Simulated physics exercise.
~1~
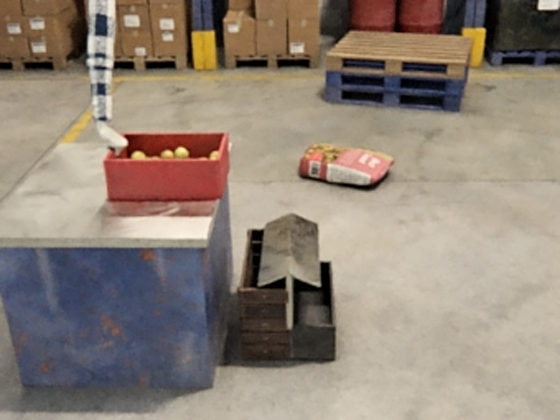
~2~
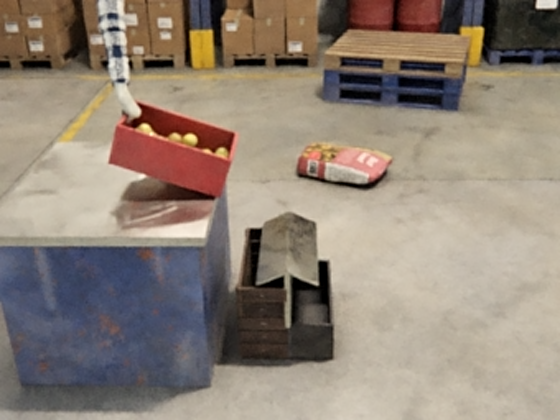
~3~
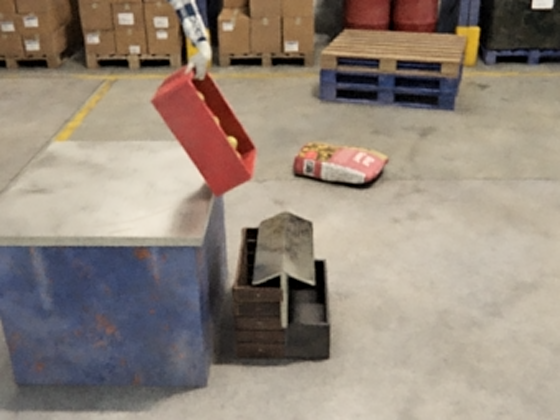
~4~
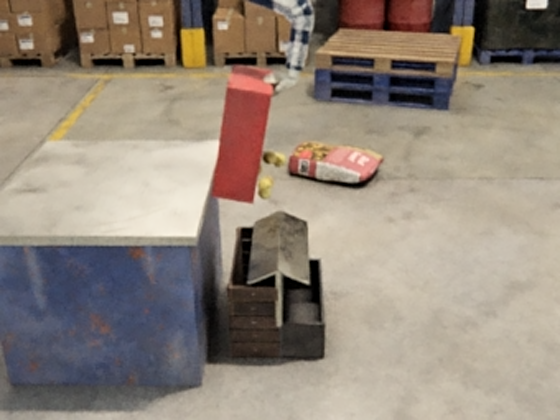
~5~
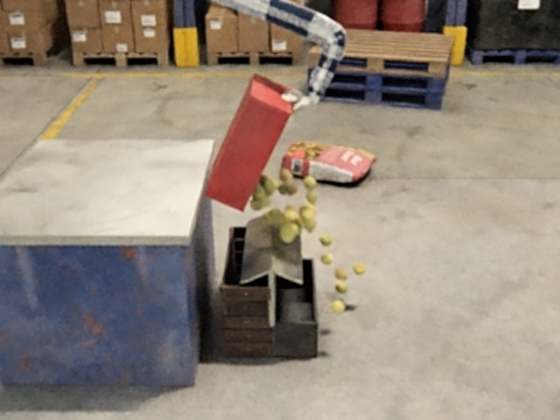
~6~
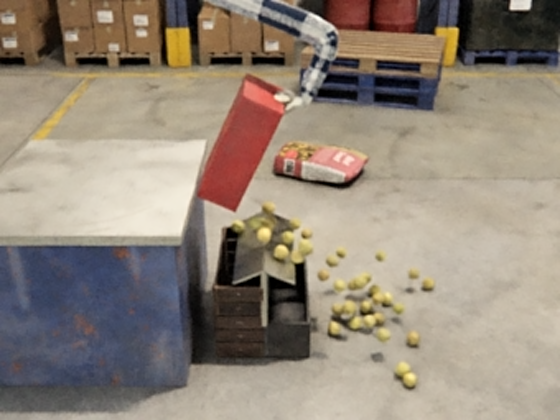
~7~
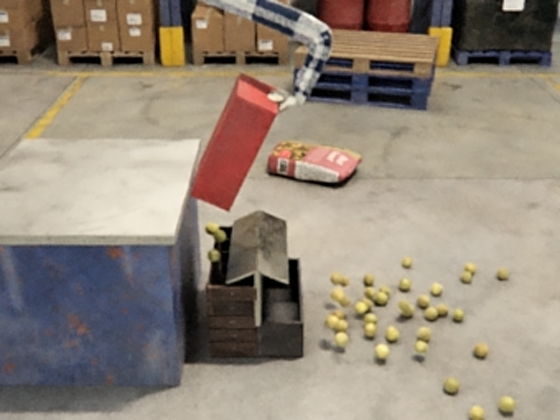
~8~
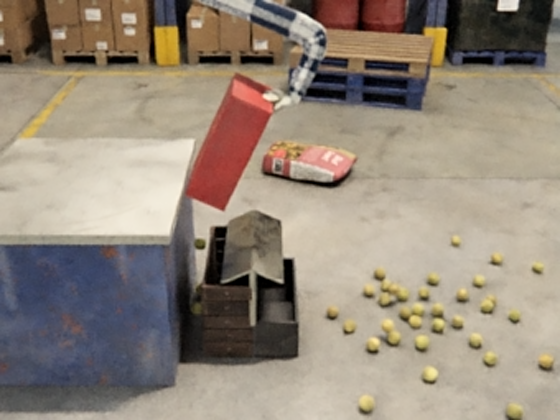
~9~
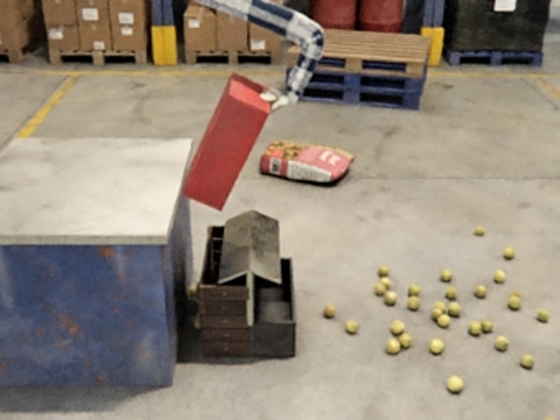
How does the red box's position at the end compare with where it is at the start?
At the start the red box sits level on the bench top, filled with apples. By the end it is farther right and higher, held steeply tipped in the air beside the bench's right edge.
